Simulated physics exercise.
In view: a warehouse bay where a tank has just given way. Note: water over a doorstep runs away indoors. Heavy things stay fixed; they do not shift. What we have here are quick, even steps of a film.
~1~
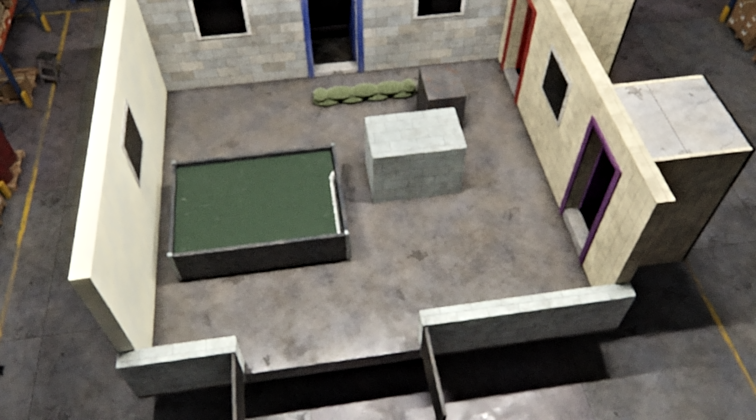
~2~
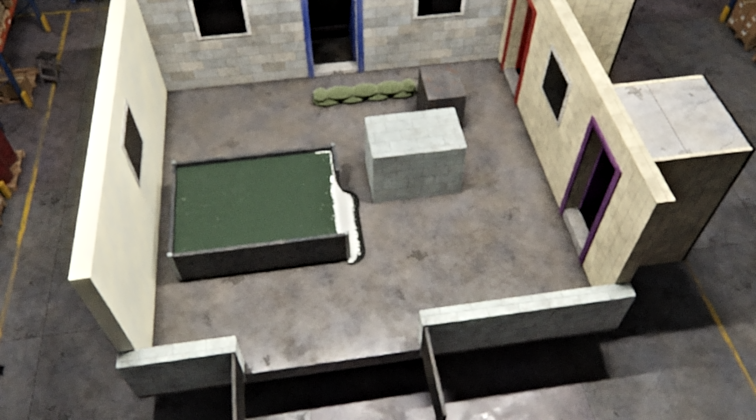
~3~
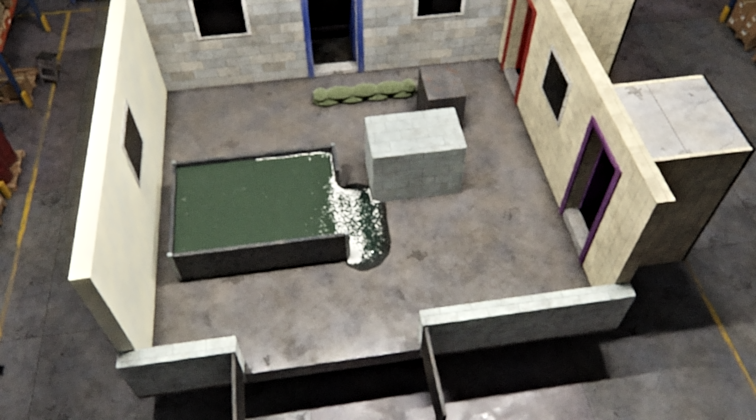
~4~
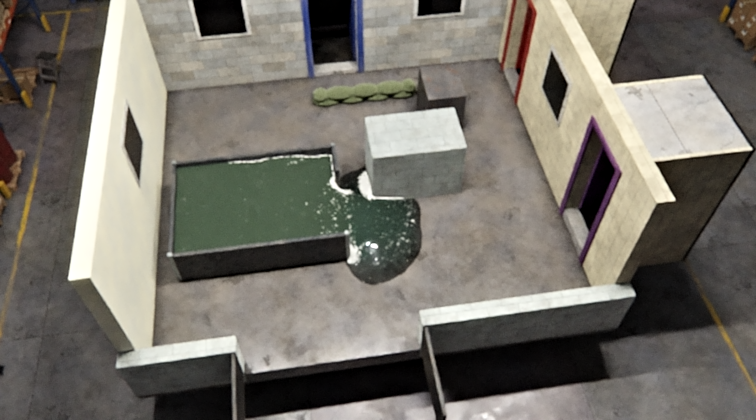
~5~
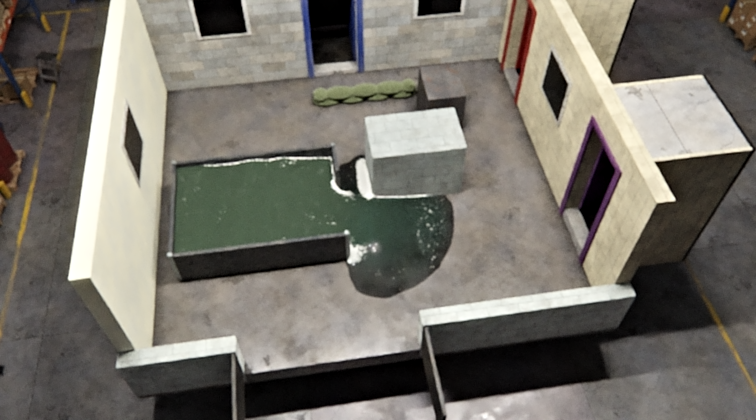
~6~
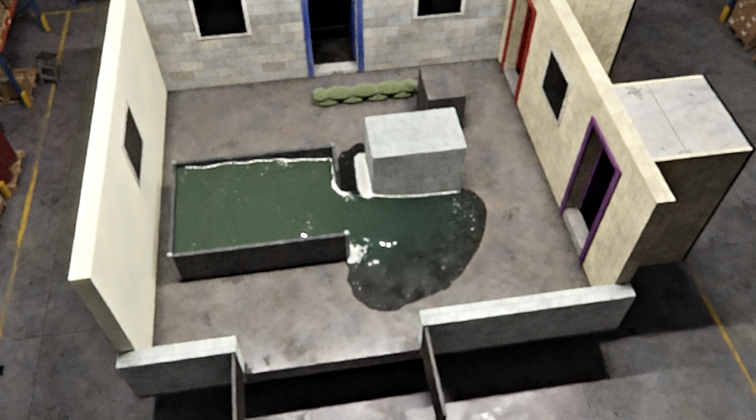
A low open tank of dark green water stood in a walled warehouse bay until its right side gave way, and the water gushed out, spreading rightward across the floor around a pale block.
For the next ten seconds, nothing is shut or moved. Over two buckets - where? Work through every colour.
Blue door: Never surpasses it. Red door: Surpasses it. Purple door: Surpasses it.
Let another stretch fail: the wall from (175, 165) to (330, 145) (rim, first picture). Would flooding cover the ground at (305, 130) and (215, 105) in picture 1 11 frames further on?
As listed: Wet, wet.
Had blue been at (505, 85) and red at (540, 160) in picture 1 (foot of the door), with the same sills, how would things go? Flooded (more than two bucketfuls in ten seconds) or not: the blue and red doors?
Checking each in order, the blue door spills past the mark, and the red door spills past the mark.
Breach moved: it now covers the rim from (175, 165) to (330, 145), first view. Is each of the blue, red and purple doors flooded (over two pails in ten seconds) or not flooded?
Result - blue door tops the mark, red door tops the mark, purple door does not reach it.
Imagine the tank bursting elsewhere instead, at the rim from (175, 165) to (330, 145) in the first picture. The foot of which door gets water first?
Answer: The blue-painted one.
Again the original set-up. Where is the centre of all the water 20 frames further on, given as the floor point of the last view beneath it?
(388, 227).
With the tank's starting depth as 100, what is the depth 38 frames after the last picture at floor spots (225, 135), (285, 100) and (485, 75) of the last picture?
First spot roughly 2 %, second 2 %, third 30 %.
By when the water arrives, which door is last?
Answer: The blue-painted one.
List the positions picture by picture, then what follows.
The open tank at (258, 200) is whole and still, in the first frame.
The front is at (354, 259), out from the gap at (341, 219), in the second frame.
The front is at (367, 189), out from the gap at (342, 220), in the third frame.
The front is at (410, 258), out from the gap at (342, 220), in the fourth frame.
The front is at (447, 206), out from the gap at (342, 220), in the fifth frame.
The front is at (478, 203), out from the gap at (342, 220), in the sixth frame.
A moment on, water covers 30 % of the floor; the blue door not reached, the red door not reached, the purple door wet at the sill, nothing in.
Next, water covers 40 % of the floor; the blue door not reached, the red door not reached, the purple door under two buckets in.
Then, water covers 50 % of the floor; the blue door not reached, the red door wet at the sill, nothing in, the purple door far over two buckets in.
Later, water covers 75 % of the floor; the blue door wet at the sill, nothing in, the red door under two buckets in, the purple door far over two buckets in.
In the end, water covers 95 % of the floor; the blue door wet at the sill, nothing in, the red door far over two buckets in, the purple door far over two buckets in.
